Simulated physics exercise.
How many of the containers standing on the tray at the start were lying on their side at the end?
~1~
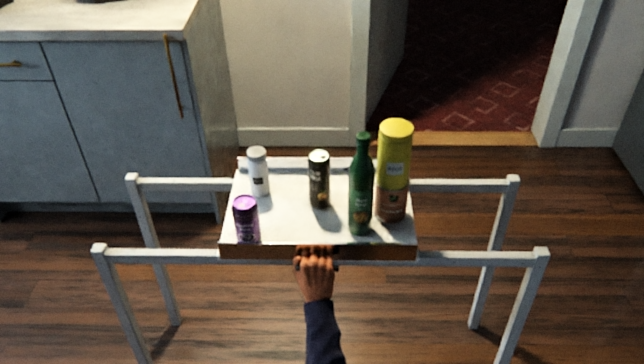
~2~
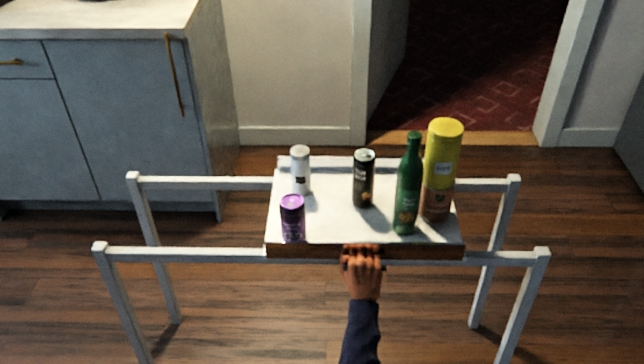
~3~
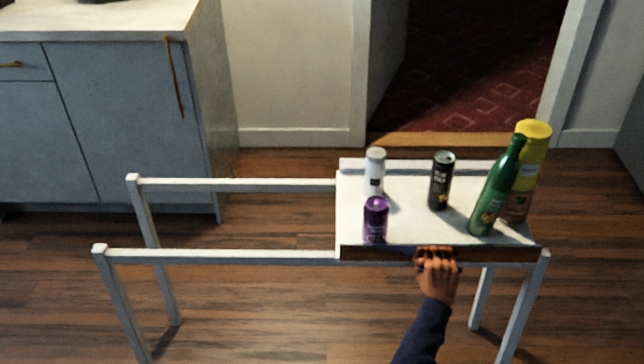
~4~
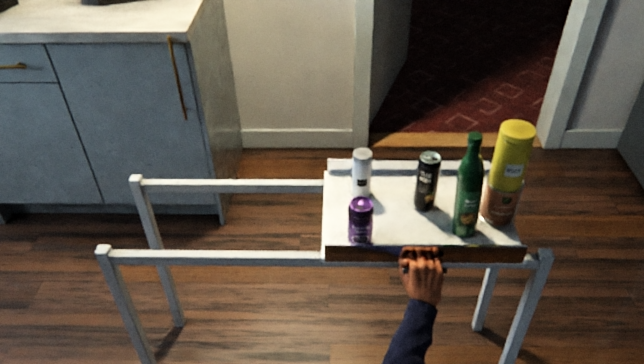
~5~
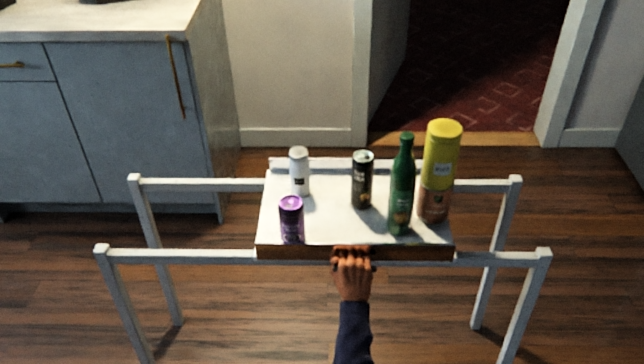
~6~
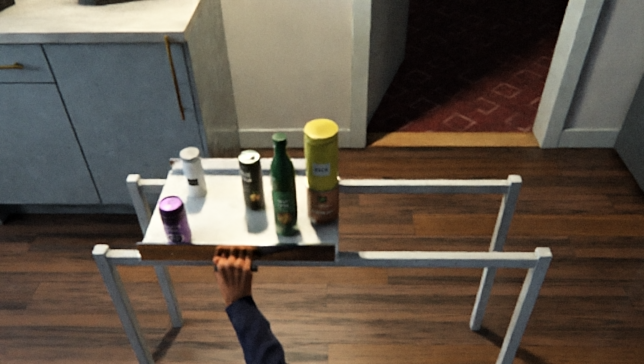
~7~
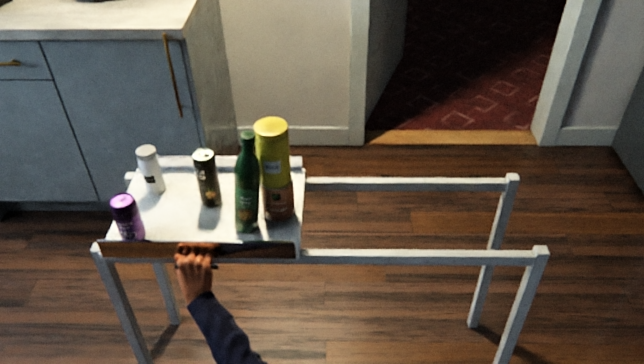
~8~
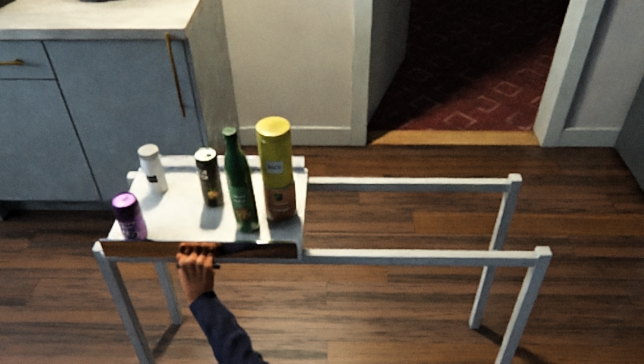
None of them were lying on their side; every container that stood on the tray at the start had stayed up.
